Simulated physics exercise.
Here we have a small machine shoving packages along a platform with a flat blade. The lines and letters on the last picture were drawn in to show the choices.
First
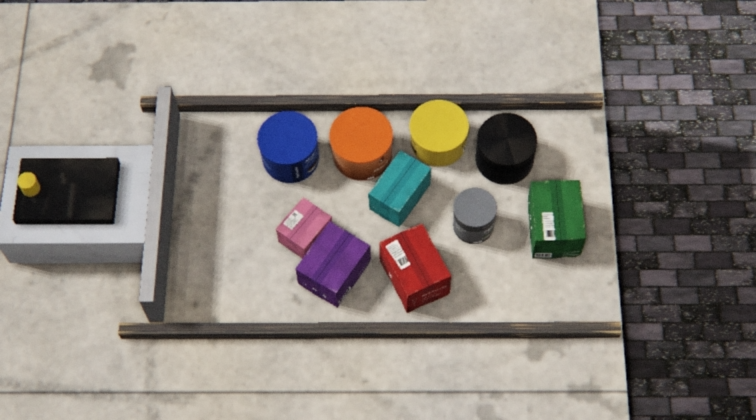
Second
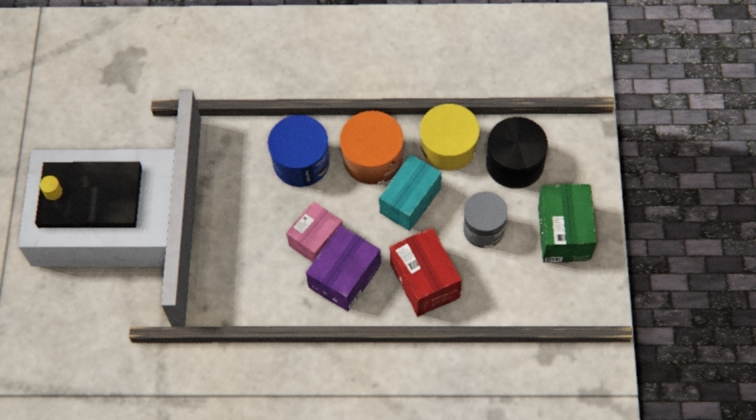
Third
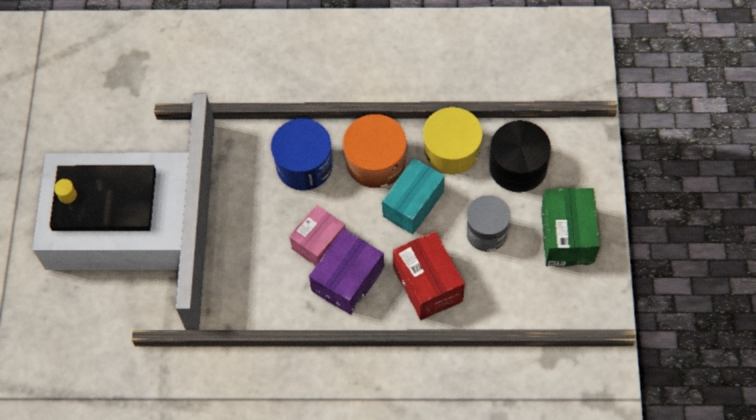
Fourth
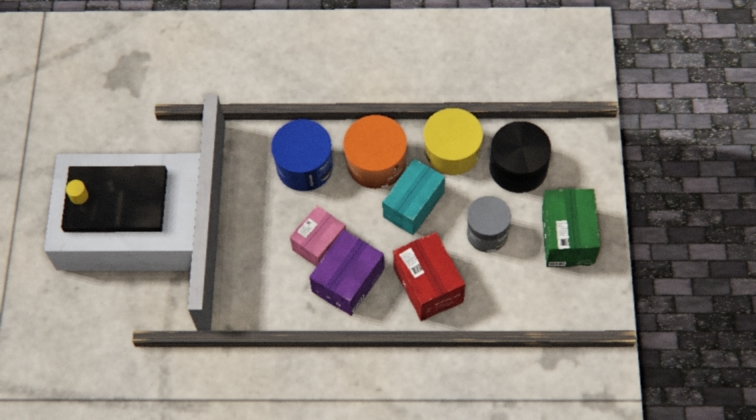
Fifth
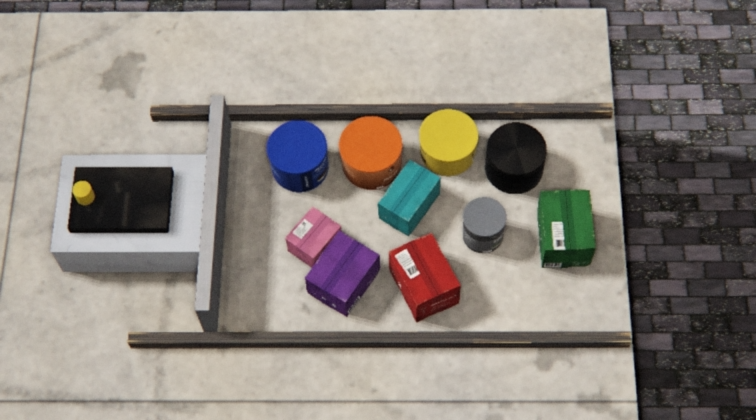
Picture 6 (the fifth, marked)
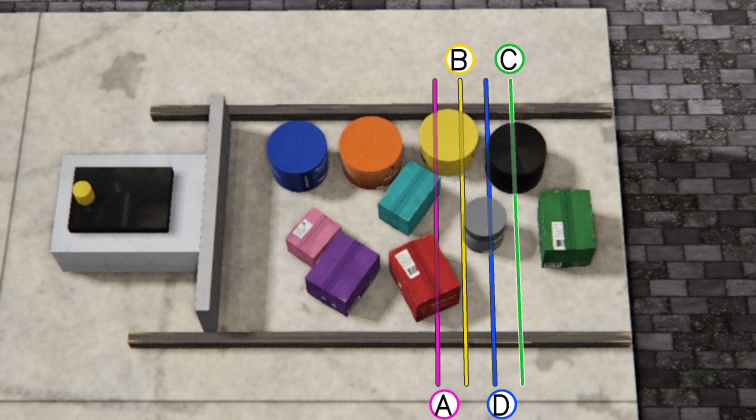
At first, a small grey machine with a flat blade sits at the left of a pale platform, facing colourful boxes and round containers between two rails. The machine then moves steadily right, narrowing the gap to the blue container, while the view shifts slightly and the items keep their arrangement, untouched.
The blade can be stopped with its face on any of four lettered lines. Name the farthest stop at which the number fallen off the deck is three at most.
Line C.
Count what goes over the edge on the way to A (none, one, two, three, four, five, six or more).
By then, none.
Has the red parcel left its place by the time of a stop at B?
Yes.
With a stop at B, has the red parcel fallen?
No.
On the marked copy, A at (436, 224); B at (463, 224); C at (516, 224); D at (490, 224).
Following C. Soon after the start, robot (239, 198); black canister (531, 161); yellow pail (478, 137).
Later, robot (347, 198); green parcel (601, 229); black canister (581, 164).
In the end, robot (431, 198); green parcel over the edge; black canister over the edge; three fallen.
As for the rest, A is within the limit but short; B is within the limit but short; D is within the limit but short.
